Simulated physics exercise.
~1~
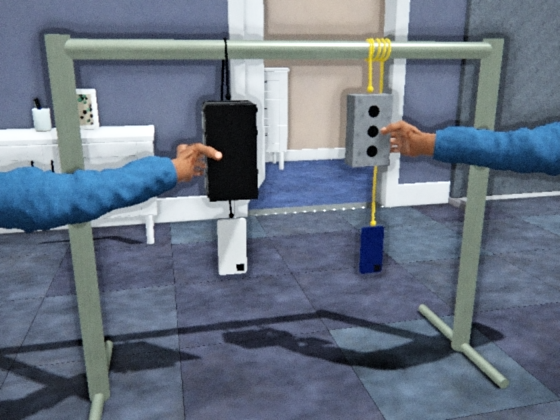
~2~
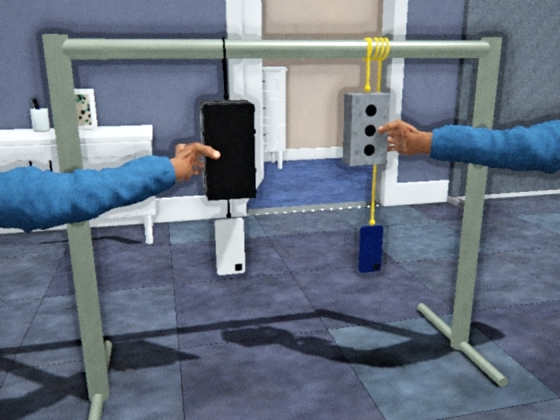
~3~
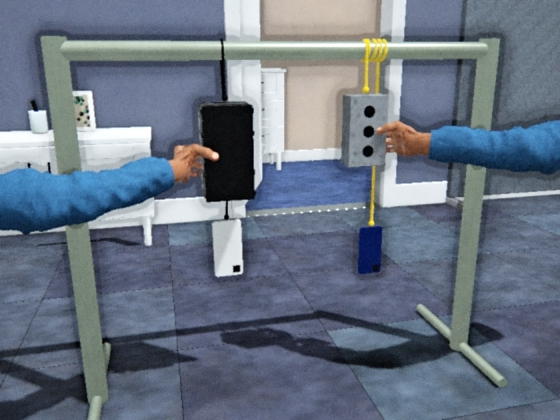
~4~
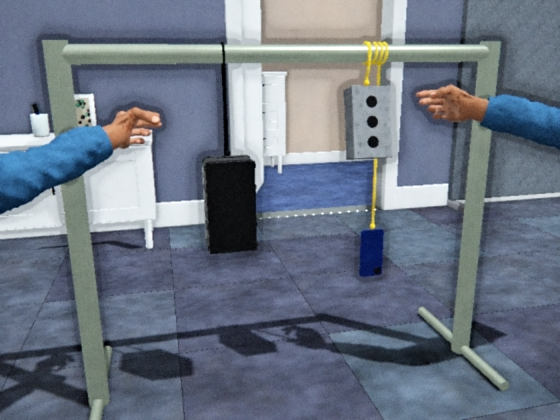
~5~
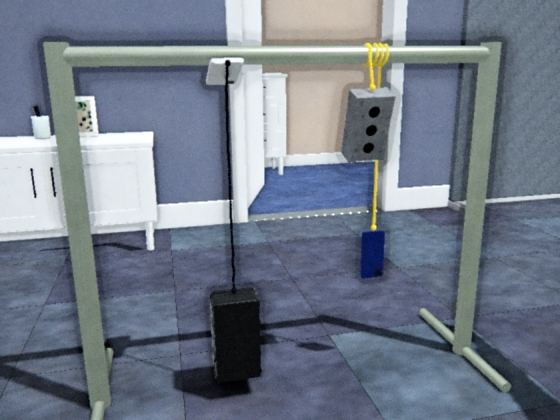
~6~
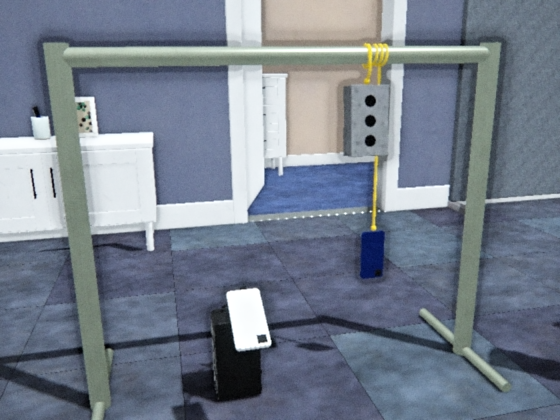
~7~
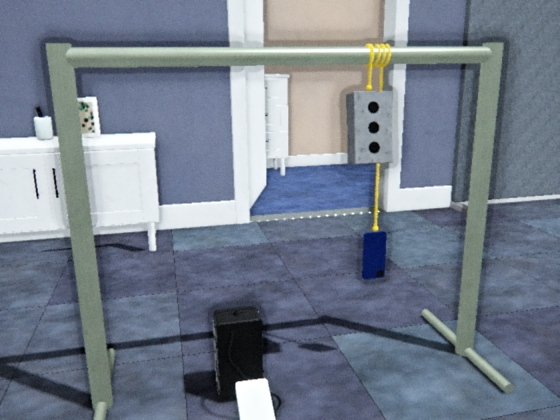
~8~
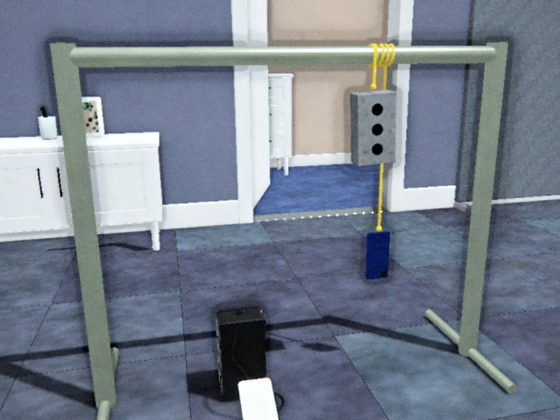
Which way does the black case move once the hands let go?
The black case moves down, dropping from below the rail to the floor.
